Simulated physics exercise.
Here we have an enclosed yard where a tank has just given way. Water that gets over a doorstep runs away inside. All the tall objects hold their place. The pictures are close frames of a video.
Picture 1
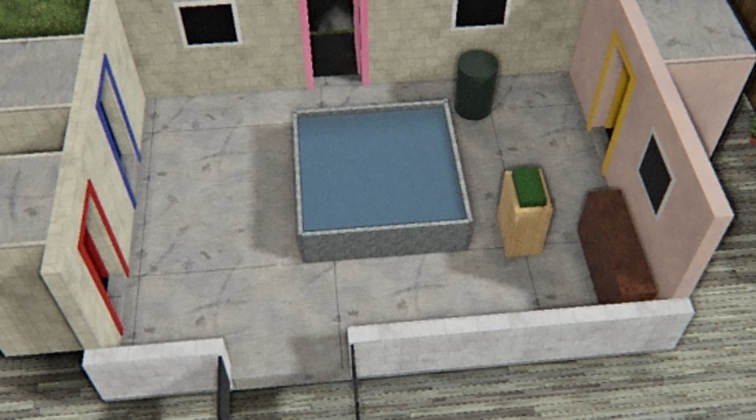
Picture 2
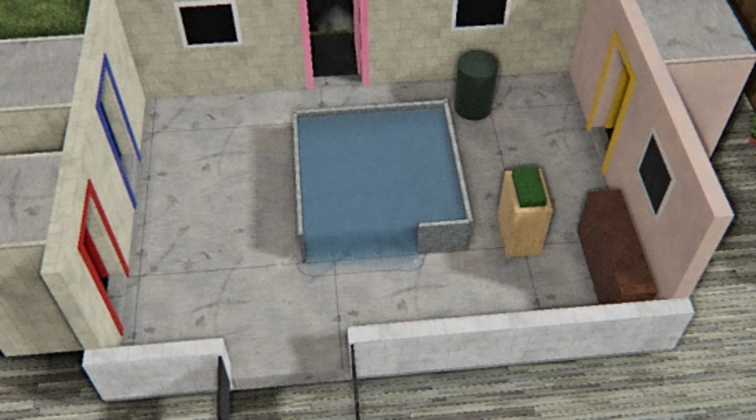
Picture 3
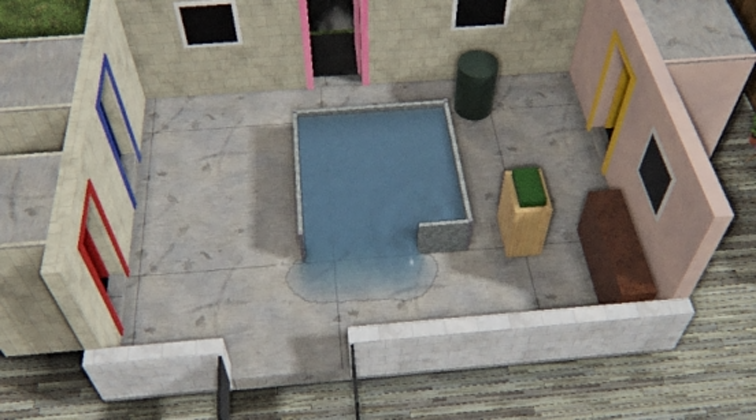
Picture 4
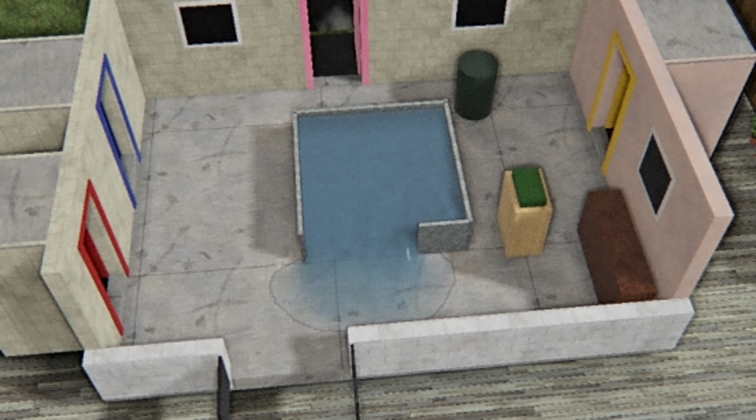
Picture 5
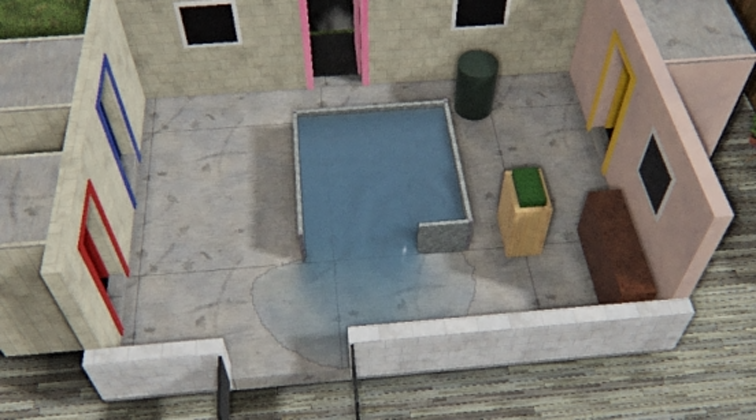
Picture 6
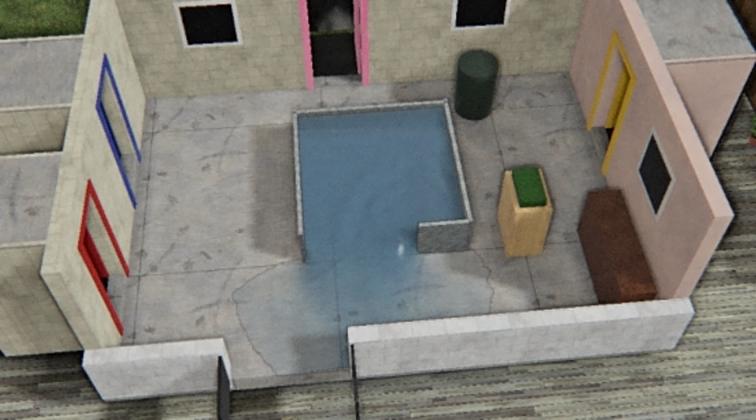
Water pours through a gap in the tank's front wall and spreads across the yard floor.
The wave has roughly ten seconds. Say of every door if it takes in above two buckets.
The red door stays under that; the pink door stays under that; the yellow door stays under that; the blue door stays under that.
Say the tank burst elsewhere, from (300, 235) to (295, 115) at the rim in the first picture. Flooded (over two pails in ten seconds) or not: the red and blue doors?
In short: Red floods; blue floods.
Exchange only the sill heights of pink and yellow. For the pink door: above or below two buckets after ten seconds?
Then: The pink one stays under.
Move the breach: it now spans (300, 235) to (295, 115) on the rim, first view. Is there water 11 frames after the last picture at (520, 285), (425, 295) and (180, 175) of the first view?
One after the other: Not flooded, no water, covered.
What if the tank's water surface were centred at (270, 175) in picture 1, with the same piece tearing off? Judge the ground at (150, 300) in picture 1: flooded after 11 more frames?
There: Wet.
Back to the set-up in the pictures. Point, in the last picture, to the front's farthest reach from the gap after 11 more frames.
I would point to (651, 328).
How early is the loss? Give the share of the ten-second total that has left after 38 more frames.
I make it 80 per cent.
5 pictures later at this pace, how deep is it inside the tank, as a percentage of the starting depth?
Close to 68 %.
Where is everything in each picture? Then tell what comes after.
In the first picture, the tank at (378, 167) is whole and still.
In the second picture, the front is at (304, 267), out from the gap at (362, 248).
In the third picture, the front is at (293, 280), out from the gap at (362, 249).
In the fourth picture, water pours out at (362, 249) and has run to (286, 305).
In the fifth picture, water pours out at (362, 249) and has run to a hidden place.
In the sixth picture, water pours out at (362, 249) and has run to a hidden place.
A moment on, water covers 20 % of the floor; the red door not reached, the pink door not reached, the yellow door not reached, the blue door not reached.
Next, water covers 30 % of the floor; the red door not reached, the pink door not reached, the yellow door not reached, the blue door not reached.
Then, water covers 45 % of the floor; the red door wet at the sill, nothing in, the pink door not reached, the yellow door wet at the sill, nothing in, the blue door not reached.
Later, water covers 80 % of the floor; the red door wet at the sill, nothing in, the pink door not reached, the yellow door wet at the sill, nothing in, the blue door wet at the sill, nothing in.
In the end, water covers 95 % of the floor; the red door wet at the sill, nothing in, the pink door wet at the sill, nothing in, the yellow door wet at the sill, nothing in, the blue door wet at the sill, nothing in.
